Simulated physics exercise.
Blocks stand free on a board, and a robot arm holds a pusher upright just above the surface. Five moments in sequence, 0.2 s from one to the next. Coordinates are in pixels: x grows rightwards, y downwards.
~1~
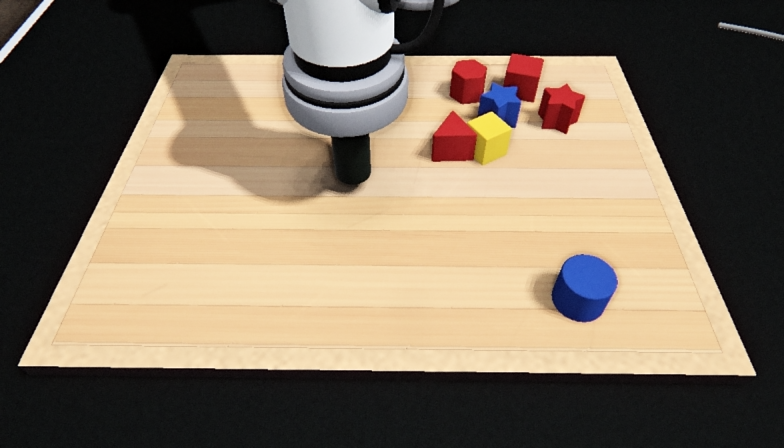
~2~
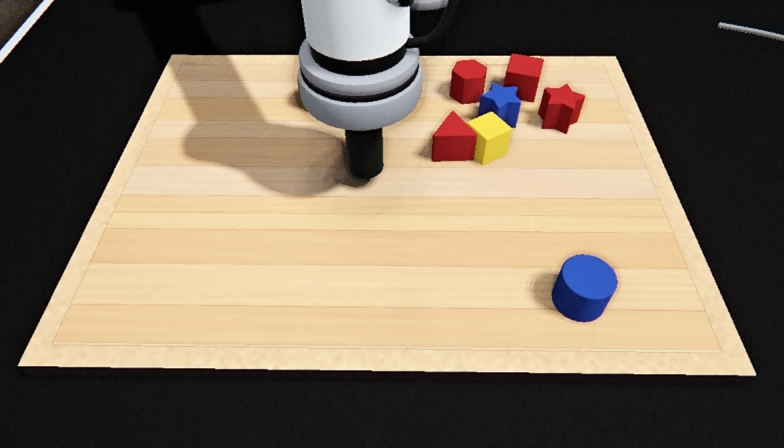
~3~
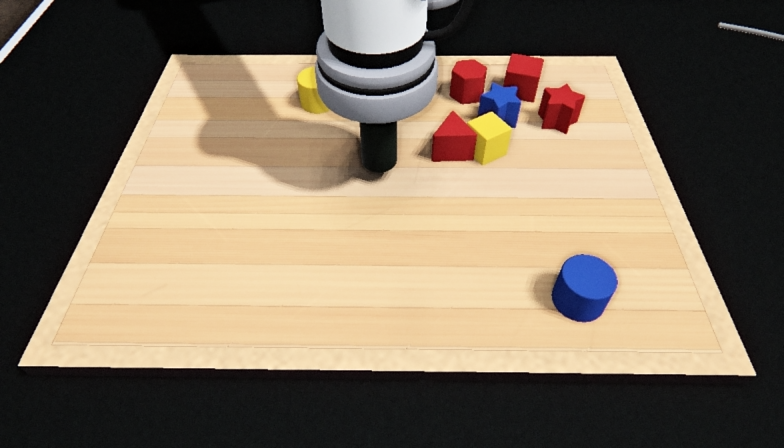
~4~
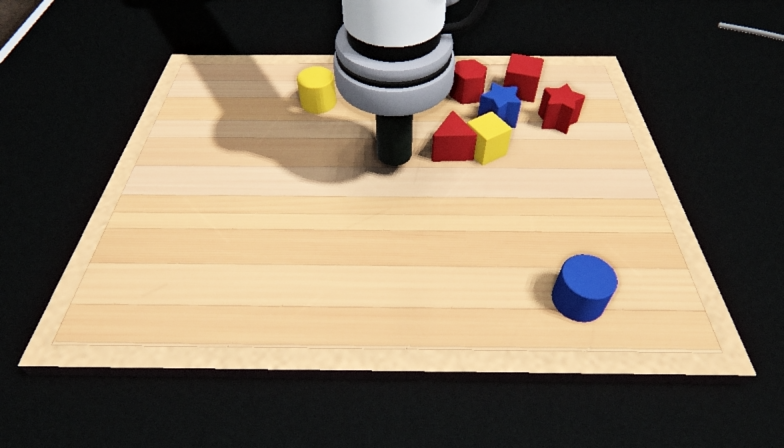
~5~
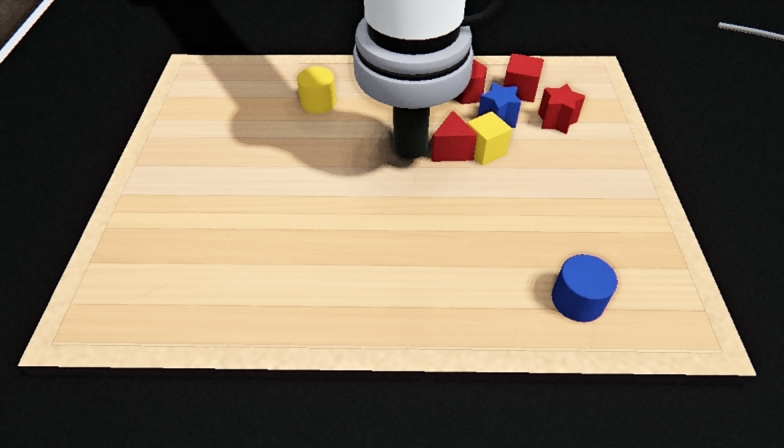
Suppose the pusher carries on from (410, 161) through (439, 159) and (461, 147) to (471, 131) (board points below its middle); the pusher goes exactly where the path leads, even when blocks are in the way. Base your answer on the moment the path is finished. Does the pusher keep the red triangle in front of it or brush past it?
Slid away.
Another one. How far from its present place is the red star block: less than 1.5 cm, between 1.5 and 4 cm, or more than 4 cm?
Answer: Less than 1.5 cm.
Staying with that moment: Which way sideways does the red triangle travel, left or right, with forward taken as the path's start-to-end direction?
It heads right.
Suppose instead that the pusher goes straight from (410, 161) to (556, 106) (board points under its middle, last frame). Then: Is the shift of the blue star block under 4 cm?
That would be a no.
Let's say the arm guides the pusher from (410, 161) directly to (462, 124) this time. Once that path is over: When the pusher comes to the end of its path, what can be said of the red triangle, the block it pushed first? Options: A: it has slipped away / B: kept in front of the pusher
My answer is option A.
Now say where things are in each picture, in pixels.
Pusher's lower end at (353, 173); red triangle at (454, 126); yellow square at (489, 125); blue star block at (502, 94); red star block at (564, 95), in the first frame.
Pusher at (366, 167); blocks still, in the second frame.
Pusher at (380, 161); blocks still, in the third frame.
Pusher at (394, 154); blocks still, in the fourth frame.
Pusher at (410, 148); red triangle at (454, 126); yellow square at (489, 125); blue star block at (502, 94); red star block at (564, 95), in the fifth frame.
What follows on the original path. Halfway along, pusher at (453, 141); red triangle at (486, 130), turned 25° anticlockwise; yellow square at (512, 118), turned 25° anticlockwise.
At the end, pusher at (473, 117); red triangle at (497, 128); yellow square at (517, 115); blue star block still; red star block still.
